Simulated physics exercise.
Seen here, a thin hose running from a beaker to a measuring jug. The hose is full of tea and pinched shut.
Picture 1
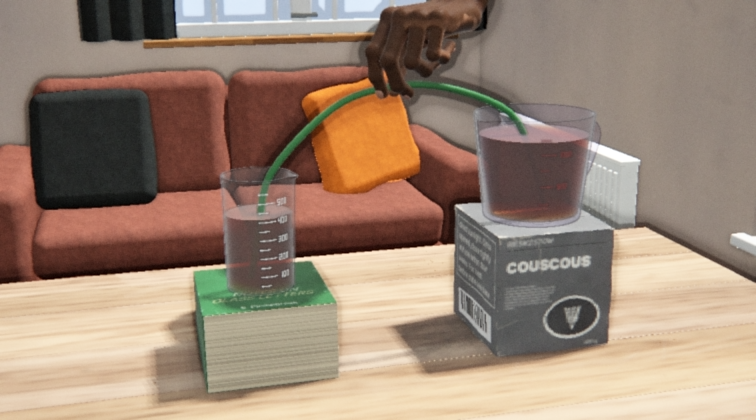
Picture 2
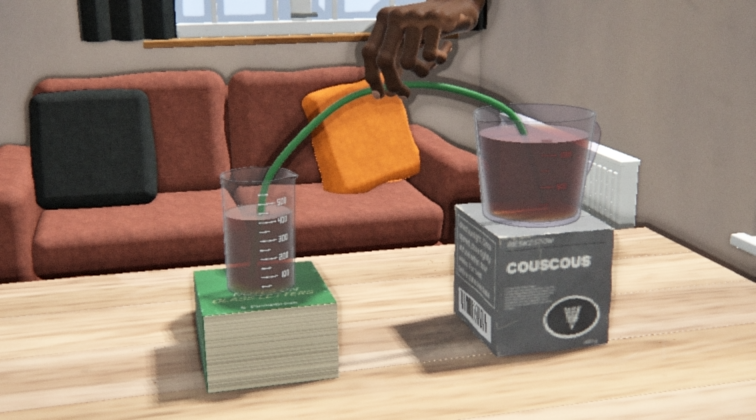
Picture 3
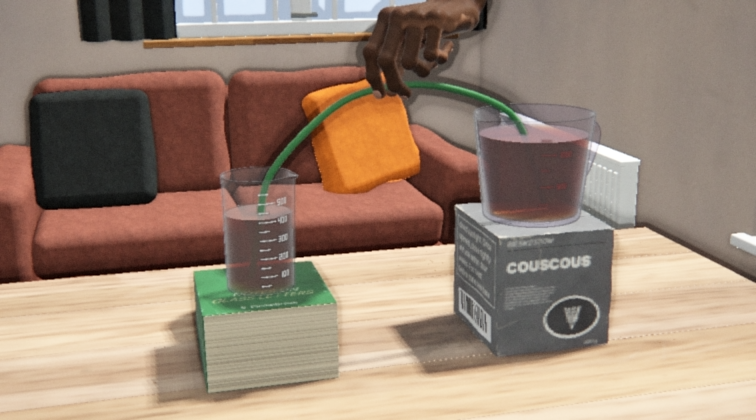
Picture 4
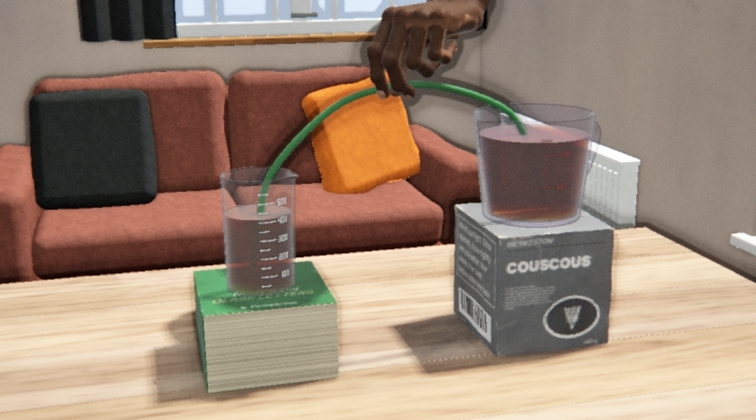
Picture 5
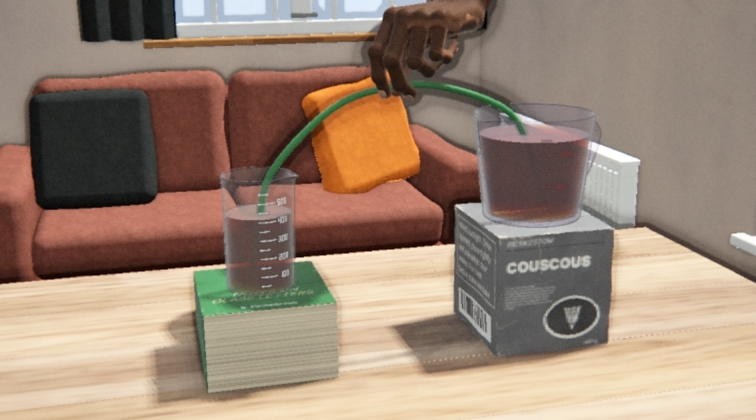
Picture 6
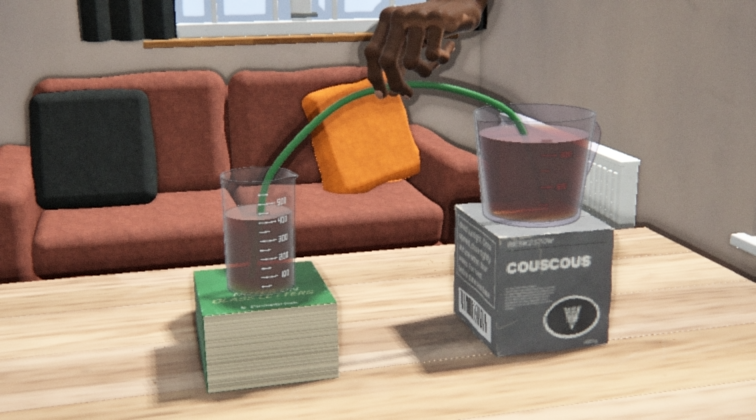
In a living room, a hand pinches a green hose linking two containers of still liquid.
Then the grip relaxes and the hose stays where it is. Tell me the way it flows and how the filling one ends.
It flows into the left one, and the one that fills runs over.
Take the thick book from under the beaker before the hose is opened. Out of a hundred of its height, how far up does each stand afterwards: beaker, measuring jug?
Roughly 100 per cent, then 10 per cent.
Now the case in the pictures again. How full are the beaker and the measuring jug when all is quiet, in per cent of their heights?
Near 100 and 55 in a hundred.
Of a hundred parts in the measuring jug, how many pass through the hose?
Near 30 in a hundred.
A moment on, the beaker is nearly full; the measuring jug is about two thirds full.
Further on, the beaker is full to the brim; the measuring jug is about two thirds full; a puddle lies under the lower one.
When it is over, the beaker is full to the brim; the measuring jug is about half full; a puddle lies under the lower one; the two surfaces are level.
